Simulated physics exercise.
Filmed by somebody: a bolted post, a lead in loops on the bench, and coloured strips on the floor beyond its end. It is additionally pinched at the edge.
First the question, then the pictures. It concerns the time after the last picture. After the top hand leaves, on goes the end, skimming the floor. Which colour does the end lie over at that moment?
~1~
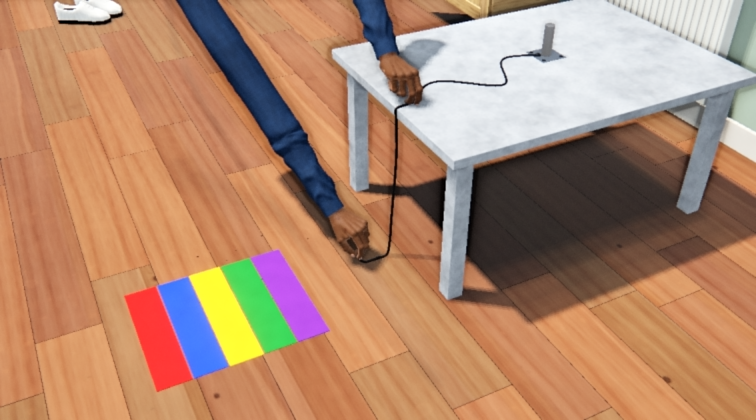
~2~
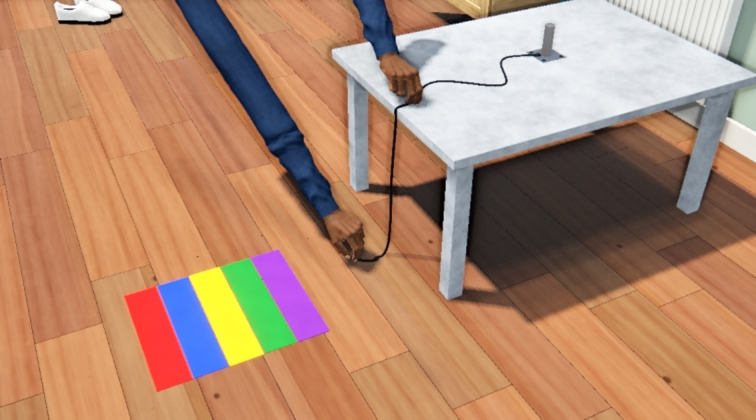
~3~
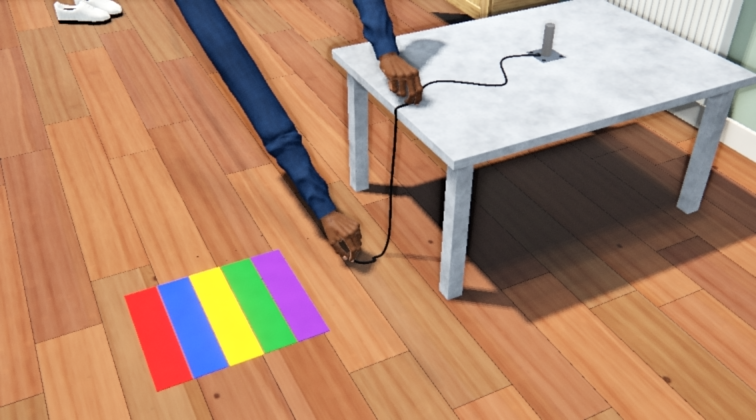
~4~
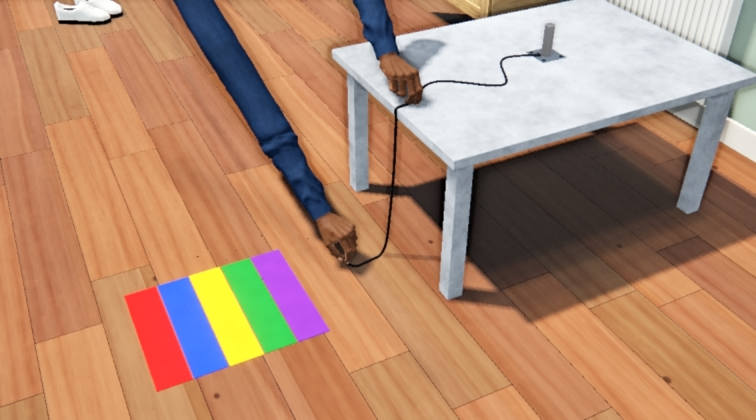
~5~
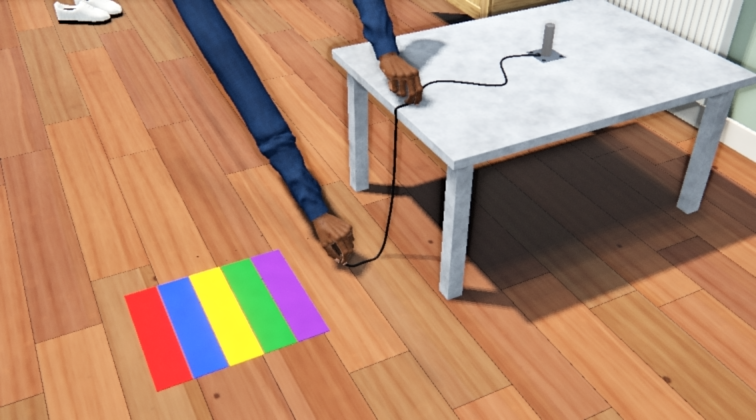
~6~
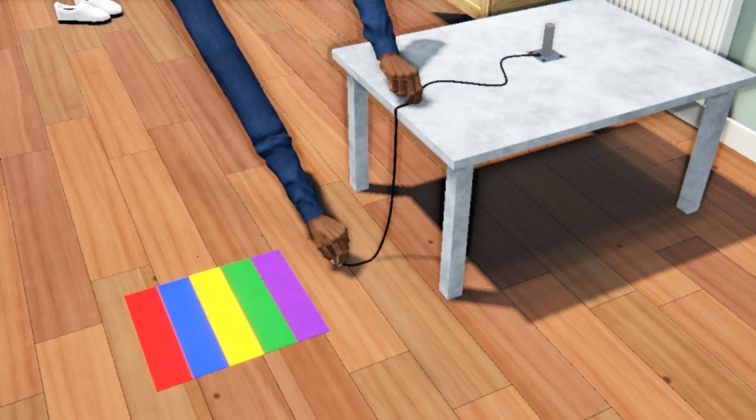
It lies over blue.
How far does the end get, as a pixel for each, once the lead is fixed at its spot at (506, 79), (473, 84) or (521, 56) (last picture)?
Pixel spots, one per try: About (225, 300), (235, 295), (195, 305).
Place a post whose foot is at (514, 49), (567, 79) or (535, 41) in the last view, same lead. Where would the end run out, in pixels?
You'd get roughly (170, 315), (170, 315) and (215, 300), one for each try.
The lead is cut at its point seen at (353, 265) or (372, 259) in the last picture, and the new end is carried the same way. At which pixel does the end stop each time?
Try one: (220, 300); try two: (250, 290).
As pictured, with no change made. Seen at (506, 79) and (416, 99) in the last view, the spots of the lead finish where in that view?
They finish at (477, 77) and (375, 126) respectively.
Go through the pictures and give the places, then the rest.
The first frame shows end (357, 256); purple (305, 320); green (272, 331); yellow (239, 342); blue (204, 354); red (168, 367).
The second frame shows end (352, 257); lead through (509, 57) (502, 85) (430, 83) (396, 118) (391, 183) (389, 240).
The third frame shows end (349, 258).
The fourth frame shows end (344, 259); lead through (509, 57) (502, 85) (430, 83) (396, 118) (393, 183) (386, 241).
The fifth frame shows end (341, 260).
The sixth frame shows end (336, 262); lead through (509, 57) (502, 85) (430, 83) (396, 118) (394, 182) (382, 241).
A little later, end near (242, 292); over green.
Next, end near (210, 302); over yellow.
When it is tight, end near (191, 308); over blue. It gets as far as the blue strip.
